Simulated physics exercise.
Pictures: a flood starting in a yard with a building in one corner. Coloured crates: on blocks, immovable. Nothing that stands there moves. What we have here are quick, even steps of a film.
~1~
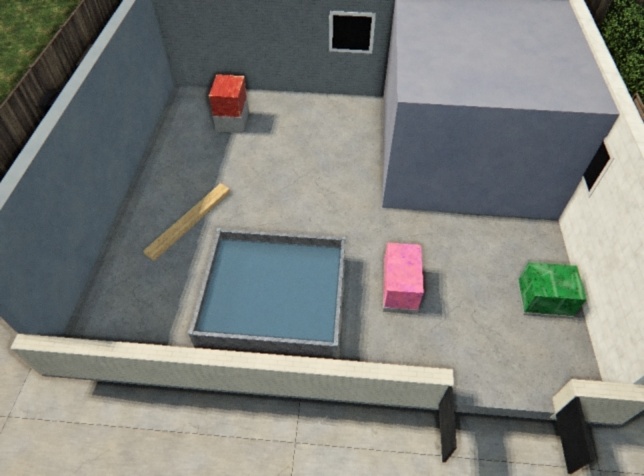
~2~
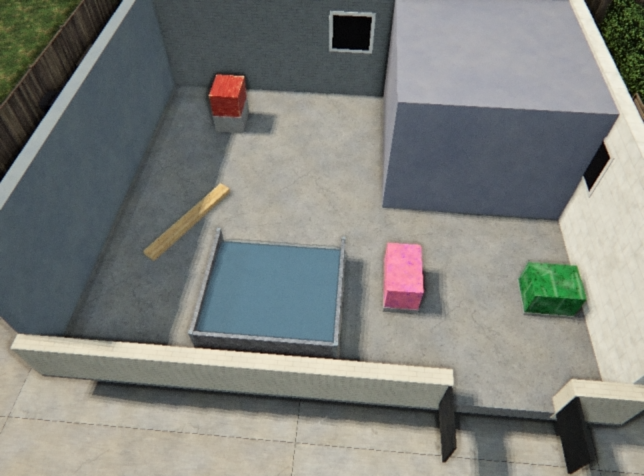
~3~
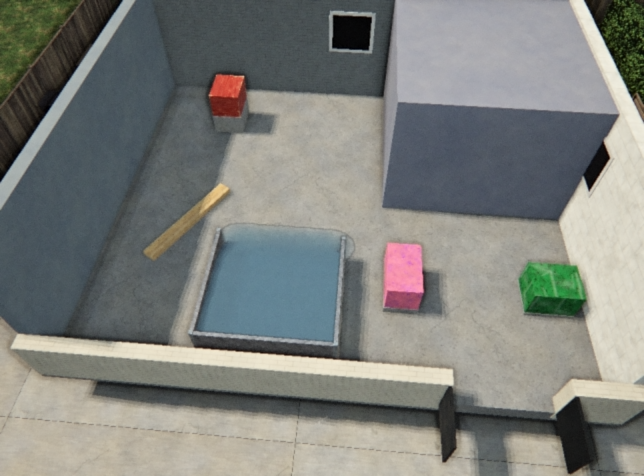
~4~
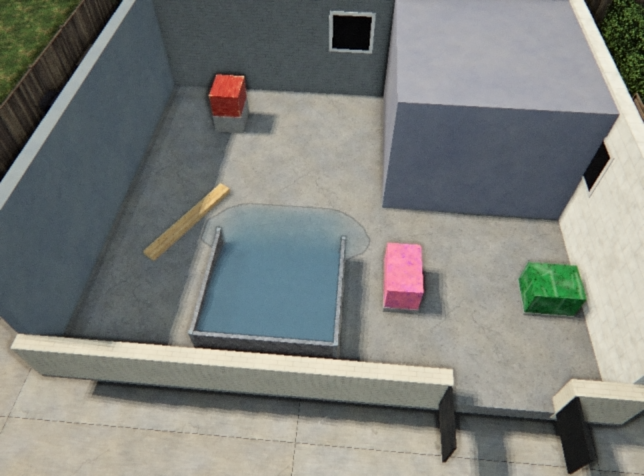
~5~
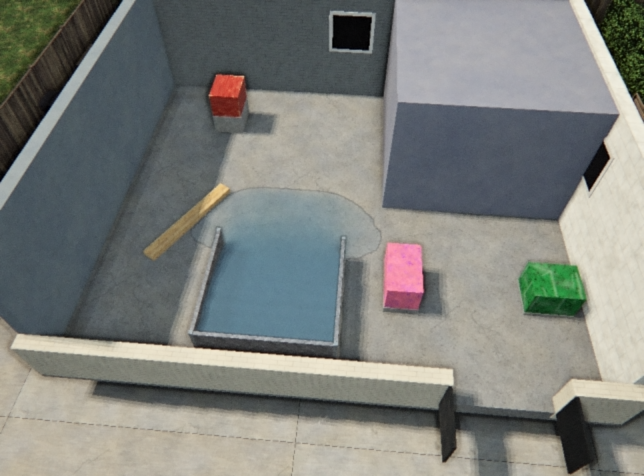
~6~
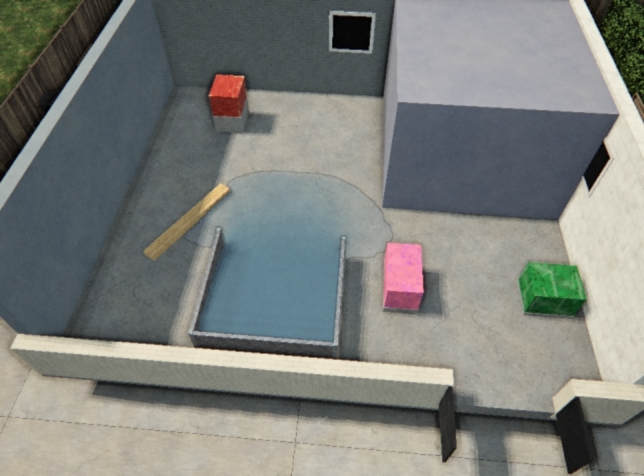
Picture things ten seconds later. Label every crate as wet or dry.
Pink crate: Dry; green crate: Dry; red crate: Dry.
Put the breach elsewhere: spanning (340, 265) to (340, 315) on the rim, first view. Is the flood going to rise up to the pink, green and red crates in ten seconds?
The pink crate gets drenched; the green crate gets drenched; the red crate stays untouched.
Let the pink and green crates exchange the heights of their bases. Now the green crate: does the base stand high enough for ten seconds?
After ten seconds the green is left unharmed.
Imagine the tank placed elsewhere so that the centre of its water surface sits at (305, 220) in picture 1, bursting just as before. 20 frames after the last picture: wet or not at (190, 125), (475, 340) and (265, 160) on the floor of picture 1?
The first spot is inundated, the second not reached, and the third inundated.
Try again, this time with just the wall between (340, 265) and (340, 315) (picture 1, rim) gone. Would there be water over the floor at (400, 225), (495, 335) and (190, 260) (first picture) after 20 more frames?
Those three places would be soaking, soaking and still unsoaked, in that order.
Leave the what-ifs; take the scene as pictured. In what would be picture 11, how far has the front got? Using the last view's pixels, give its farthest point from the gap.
The front's farthest point is close to (298, 111).
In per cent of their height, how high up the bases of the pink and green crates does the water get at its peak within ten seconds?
Taking them in the order asked, 60 percent and 60 percent.
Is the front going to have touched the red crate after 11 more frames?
Note - red: Wet.
A moment on, water covers 30 % of the floor; the pink crate not reached, the green crate not reached, the red crate water round its plinth.
Next, water covers 40 % of the floor; the pink crate not reached, the green crate not reached, the red crate water round its plinth.
Then, water covers 50 % of the floor; the pink crate not reached, the green crate not reached, the red crate water round its plinth.
Later, water covers 55 % of the floor; the pink crate not reached, the green crate water round its plinth, the red crate water round its plinth.
In the end, water covers 85 % of the floor; the pink crate stayed above the water, the green crate stayed above the water, the red crate stayed above the water.
